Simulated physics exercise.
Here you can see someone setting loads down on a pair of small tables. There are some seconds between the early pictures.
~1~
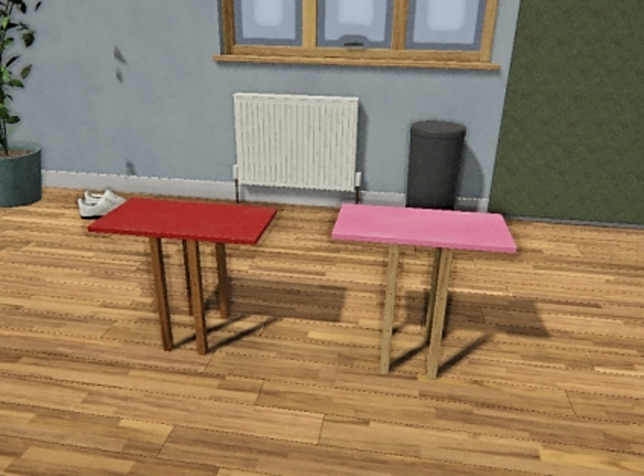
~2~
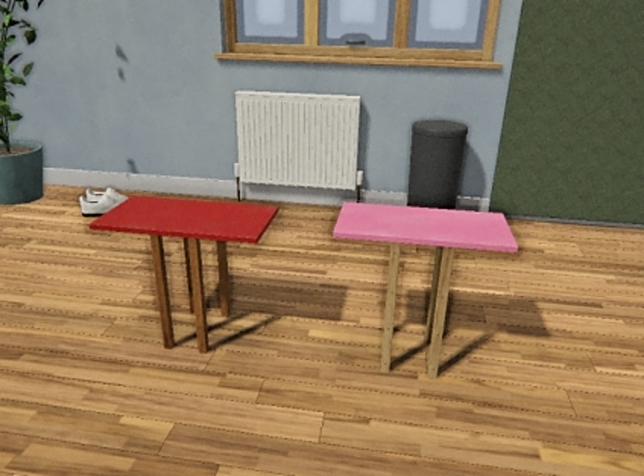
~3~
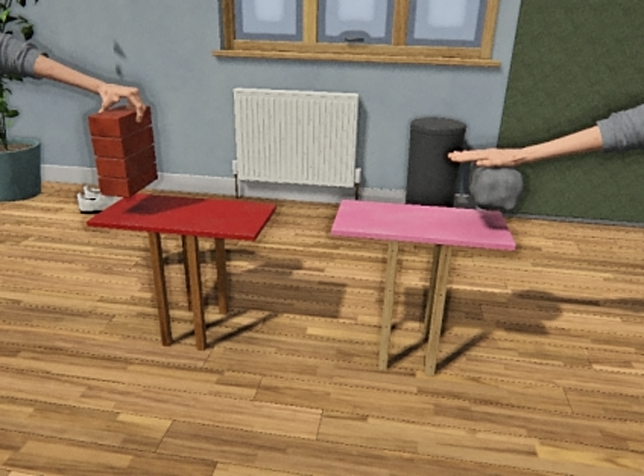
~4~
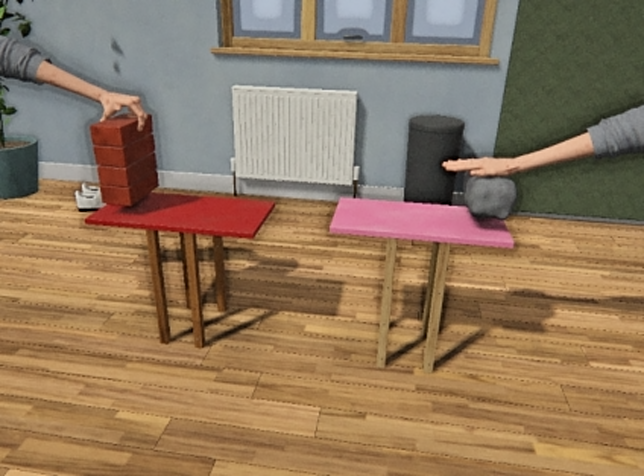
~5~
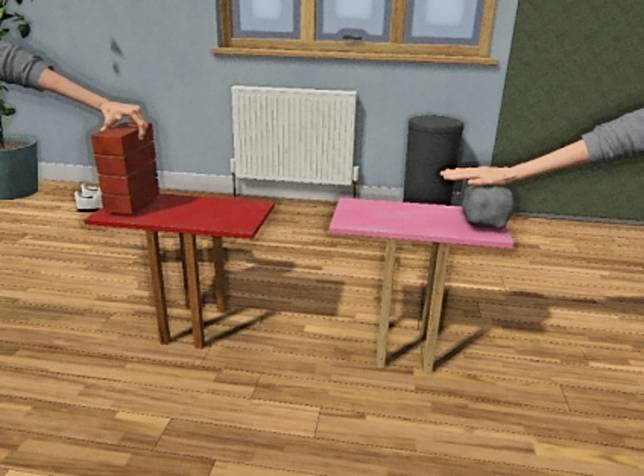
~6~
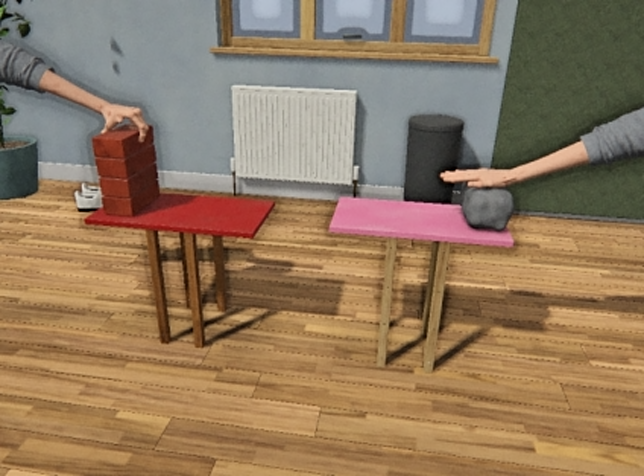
Two hands came in from either side, one lowering a stack of red bricks onto the left end of a red table, the other setting a grey lump on the right of a pink one.
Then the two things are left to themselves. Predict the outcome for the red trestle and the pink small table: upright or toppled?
Red trestle - toppled; pink small table - upright.
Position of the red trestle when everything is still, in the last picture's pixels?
Somewhere around pixel (83, 254).
Then, 0.54 s past the last view, red trestle leaning 21° off how it started near (139, 209); pink small table at rest near (418, 220).
Then, 0.72 s past the last view, red trestle leaning 50° off how it started near (94, 232); pink small table at rest near (418, 220).
Then, 0.94 s past the last view, red trestle leaning 66° off how it started near (76, 248); pink small table at rest near (418, 220).
Finally, the red trestle tips up, near (82, 254); the pink small table stays flat on its feet, near (418, 220).
